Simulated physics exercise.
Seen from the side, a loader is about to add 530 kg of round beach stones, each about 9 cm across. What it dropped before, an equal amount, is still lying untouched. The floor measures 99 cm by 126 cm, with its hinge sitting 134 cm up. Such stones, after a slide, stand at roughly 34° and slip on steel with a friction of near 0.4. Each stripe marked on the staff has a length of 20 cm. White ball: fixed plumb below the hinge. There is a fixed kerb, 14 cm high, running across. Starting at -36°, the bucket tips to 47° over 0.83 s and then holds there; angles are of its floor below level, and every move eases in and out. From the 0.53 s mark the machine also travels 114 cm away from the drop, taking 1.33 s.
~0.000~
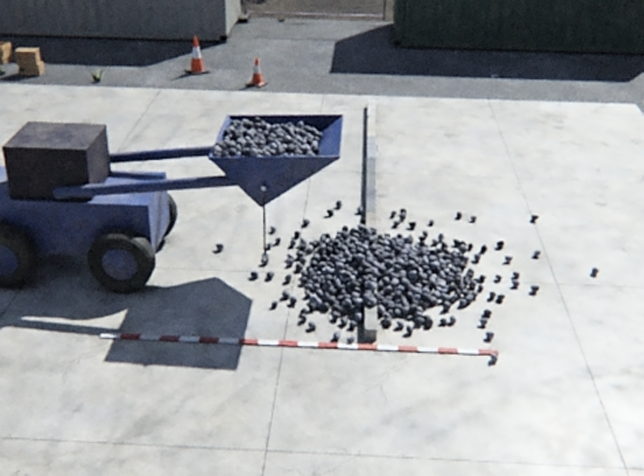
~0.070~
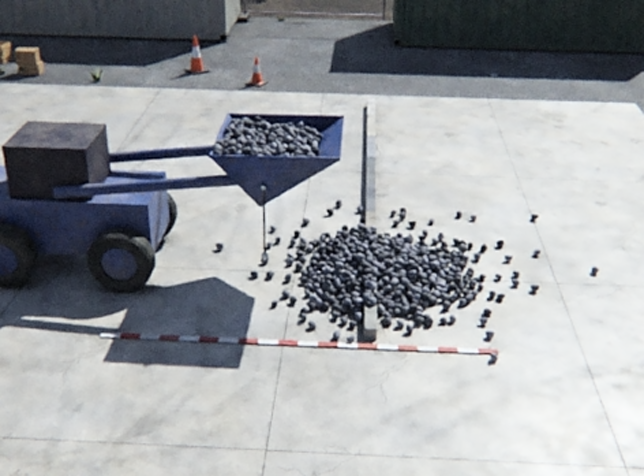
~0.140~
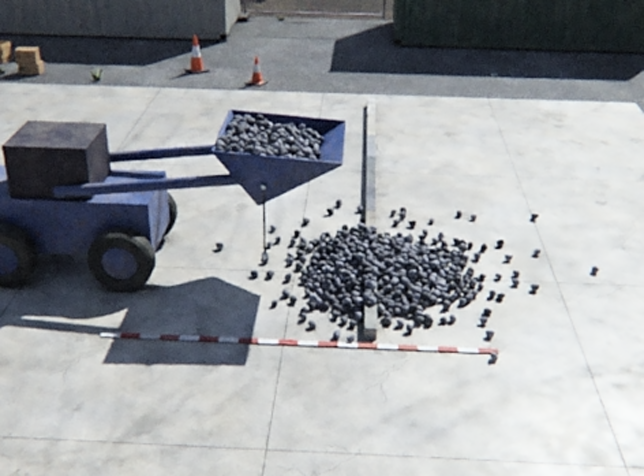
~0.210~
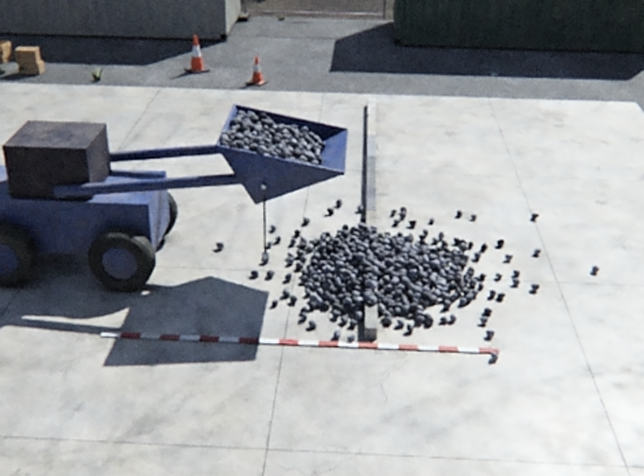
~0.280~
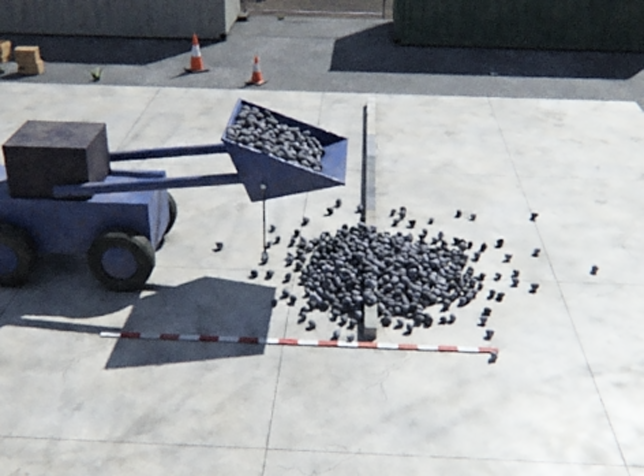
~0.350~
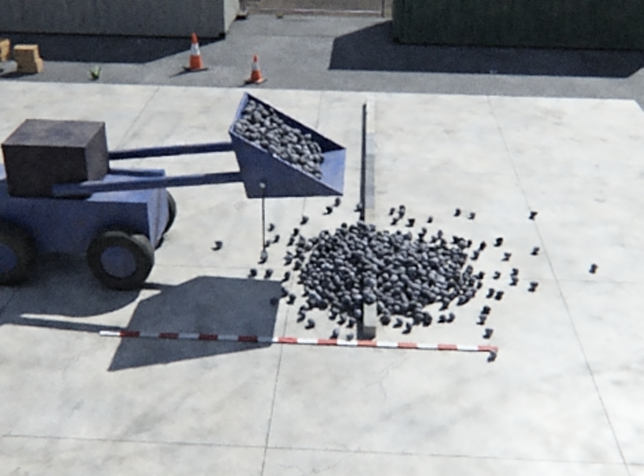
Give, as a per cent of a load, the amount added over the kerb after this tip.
Close to 4 parts in a hundred.
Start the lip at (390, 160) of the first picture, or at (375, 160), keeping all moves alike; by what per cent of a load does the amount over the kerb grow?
The first would add around 45 per cent, the second around 25 per cent.
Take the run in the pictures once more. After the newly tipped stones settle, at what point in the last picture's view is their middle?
Centre at roughly (312, 261).
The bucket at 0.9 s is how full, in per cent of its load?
35 %.
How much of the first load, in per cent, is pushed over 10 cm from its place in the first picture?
Close to 10 per cent.
After 0.6 s the floor is at 34°; in per cent of one load, 99 in the bucket, 51 on this side of the kerb, 49 over the kerb; the foremost stones are at (529, 257).
After 0.9 s the floor is at 47°; in per cent of one load, 35 in the bucket, 116 on this side of the kerb, 49 over the kerb; the foremost stones are at (529, 257).
After 2.3 s the floor is at 47°; in per cent of one load, 0 in the bucket, 147 on this side of the kerb, 53 over the kerb; the foremost stones are at (529, 257).
After 5.1 s the floor is at 47°; in per cent of one load, 0 in the bucket, 147 on this side of the kerb, 53 over the kerb; the foremost stones are at (529, 257). Net gain over the kerb, 4.
